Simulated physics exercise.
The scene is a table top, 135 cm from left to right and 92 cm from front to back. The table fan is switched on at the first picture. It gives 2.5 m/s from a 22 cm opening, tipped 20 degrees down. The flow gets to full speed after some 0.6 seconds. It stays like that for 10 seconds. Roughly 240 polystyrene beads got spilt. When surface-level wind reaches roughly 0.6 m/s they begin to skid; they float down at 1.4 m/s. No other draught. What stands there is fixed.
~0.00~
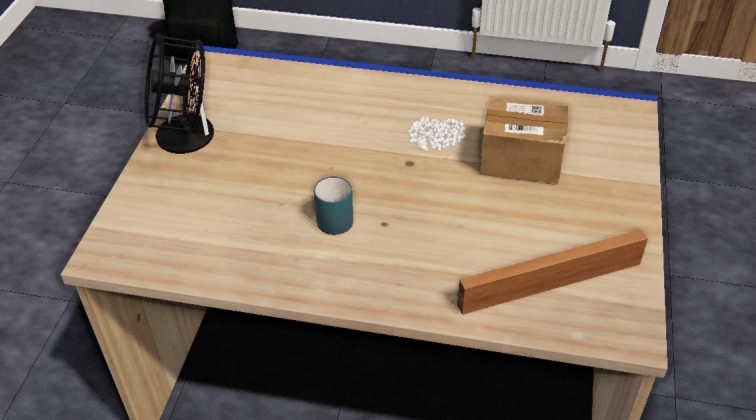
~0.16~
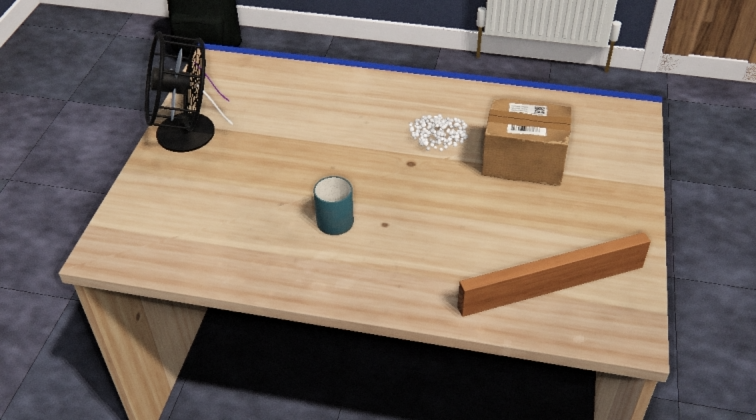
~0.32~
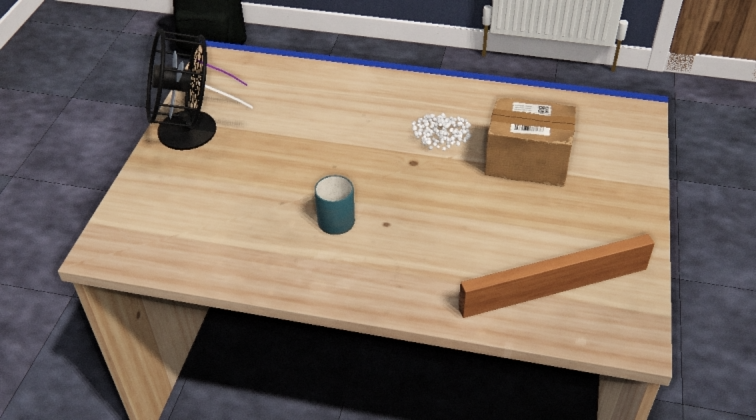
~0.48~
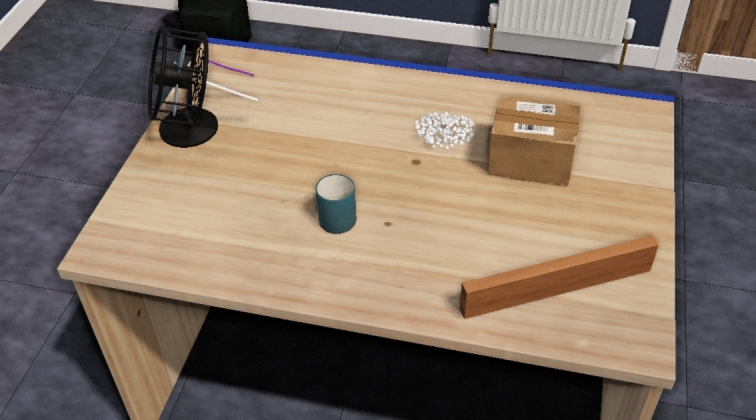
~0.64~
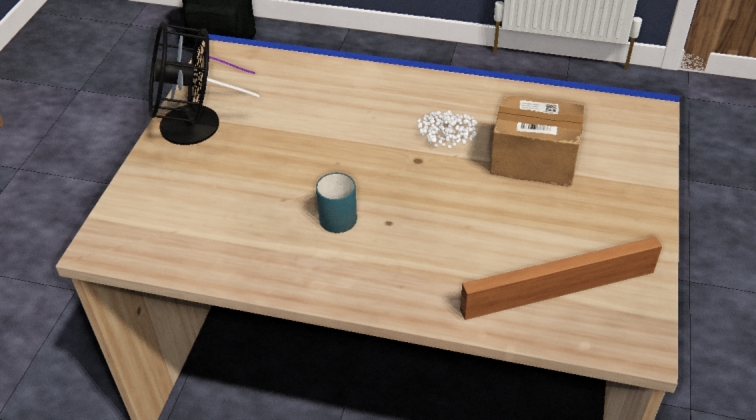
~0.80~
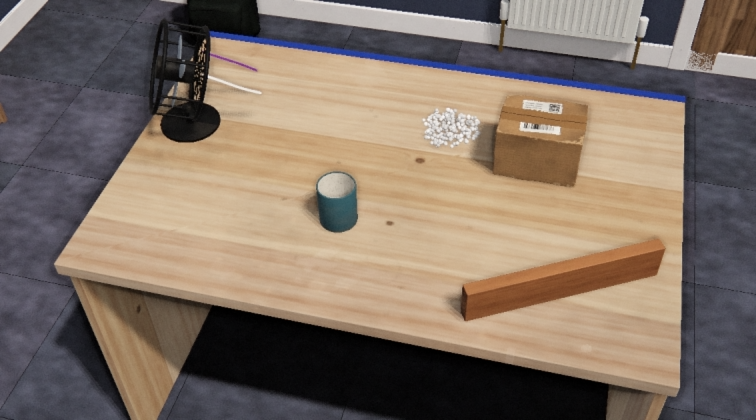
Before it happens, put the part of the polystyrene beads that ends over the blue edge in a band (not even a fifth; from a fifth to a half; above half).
The count over that edge is going to fall short of one fifth.
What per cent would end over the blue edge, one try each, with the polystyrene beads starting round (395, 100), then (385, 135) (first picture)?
First try 90 %, second try 1 %.
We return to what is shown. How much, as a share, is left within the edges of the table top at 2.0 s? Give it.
I'd put it near 30 per cent.
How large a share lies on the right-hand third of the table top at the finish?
About 5 percent.
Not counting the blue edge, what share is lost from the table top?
Estimate: Close to 90 per cent.
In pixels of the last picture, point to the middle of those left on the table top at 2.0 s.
Roughly pixel (631, 156).
After 2.0 s the count stands so, 2 % are over the blue edge; the middle of those still in play is near (631, 156).
After 3.2 s the count stands so, 2 % are over the blue edge.
After 5.5 s the count stands so, 2 % are over the blue edge.
After 10.0 s, at the end, 2 % are over the blue edge.
